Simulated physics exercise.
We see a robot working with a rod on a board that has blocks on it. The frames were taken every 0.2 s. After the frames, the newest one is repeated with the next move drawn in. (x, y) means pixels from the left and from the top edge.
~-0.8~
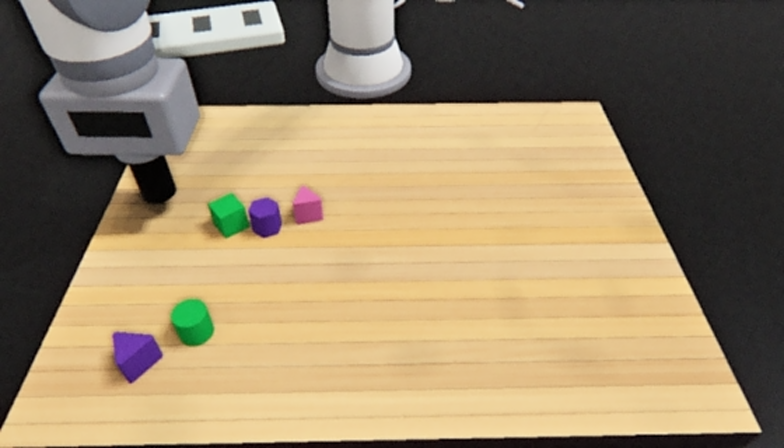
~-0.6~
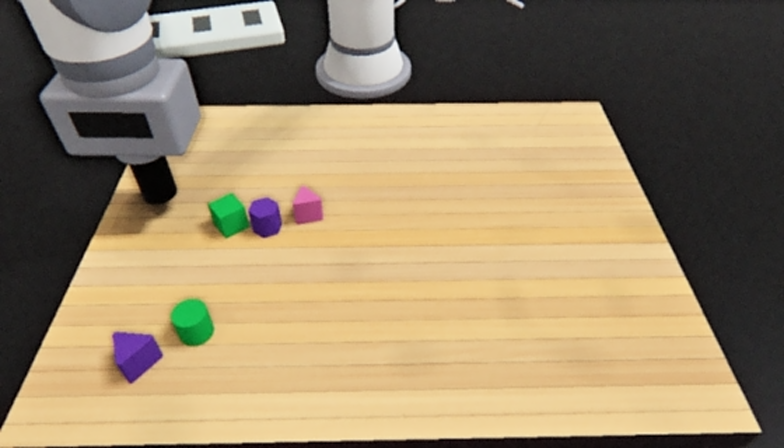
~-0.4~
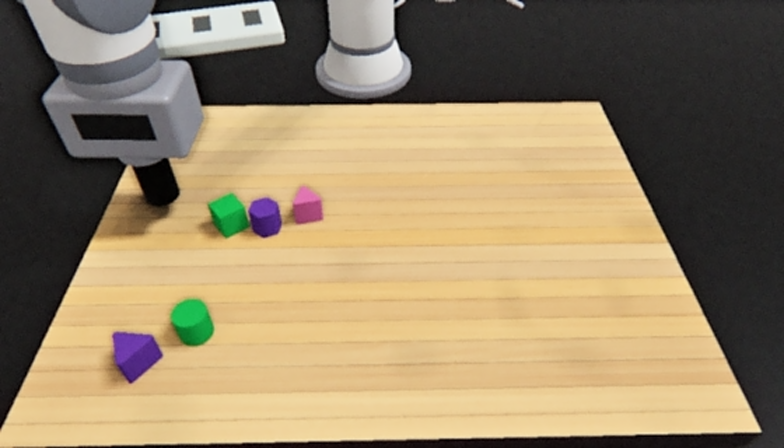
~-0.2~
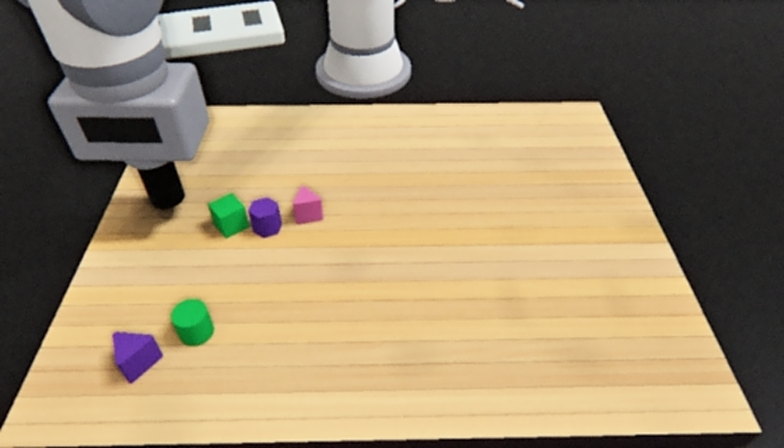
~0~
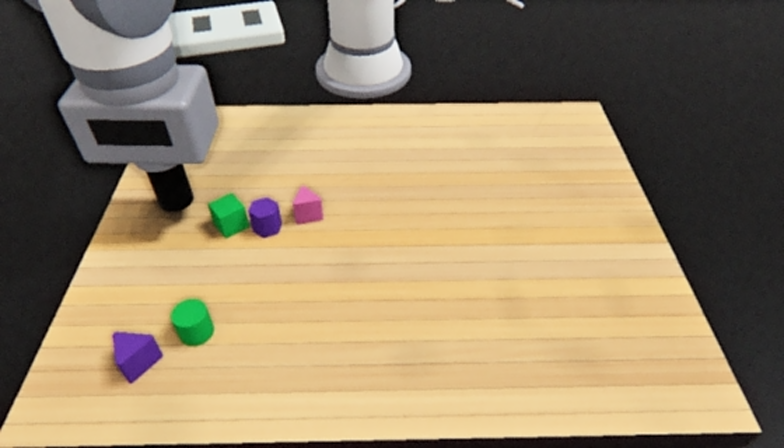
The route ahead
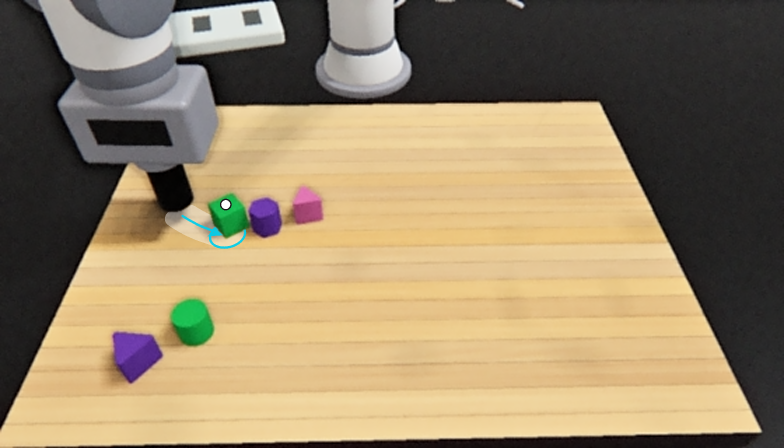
A grey and white robot arm holds a black rod over the upper left of a pale wooden board, seen from above at an angle against a dark surface. A green cube, a purple hexagonal block and a pink triangular piece sit in a row right of the rod, with a green cylinder and purple triangular block lower left. The rod edges slightly right towards the green cube, while the blocks and camera stay still.
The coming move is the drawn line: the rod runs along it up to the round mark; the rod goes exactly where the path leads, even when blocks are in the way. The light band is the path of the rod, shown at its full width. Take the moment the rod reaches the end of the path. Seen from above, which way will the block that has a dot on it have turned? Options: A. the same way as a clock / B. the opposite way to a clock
I choose B.
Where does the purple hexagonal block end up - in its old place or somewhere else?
Gets moved.
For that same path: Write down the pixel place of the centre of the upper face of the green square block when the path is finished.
It is at (254, 204).
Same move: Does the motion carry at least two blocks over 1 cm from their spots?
Yes.
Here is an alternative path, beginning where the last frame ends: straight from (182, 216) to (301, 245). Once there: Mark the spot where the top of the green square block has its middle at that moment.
It should be at (331, 216) by then.
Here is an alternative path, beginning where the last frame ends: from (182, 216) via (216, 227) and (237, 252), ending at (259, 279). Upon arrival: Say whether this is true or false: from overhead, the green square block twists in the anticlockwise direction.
That statement is accurate.
Path on the board, from (182, 216) via (196, 224) and (211, 230), ending at (228, 235); the dot is on the green square block.
On the path given first. Halfway along, rod (198, 212); green square block (233, 206).
At the end, rod (223, 220); green square block (254, 204), turned 60° anticlockwise; purple hexagonal block (282, 204), turned 45° clockwise; pink triangular piece in place.
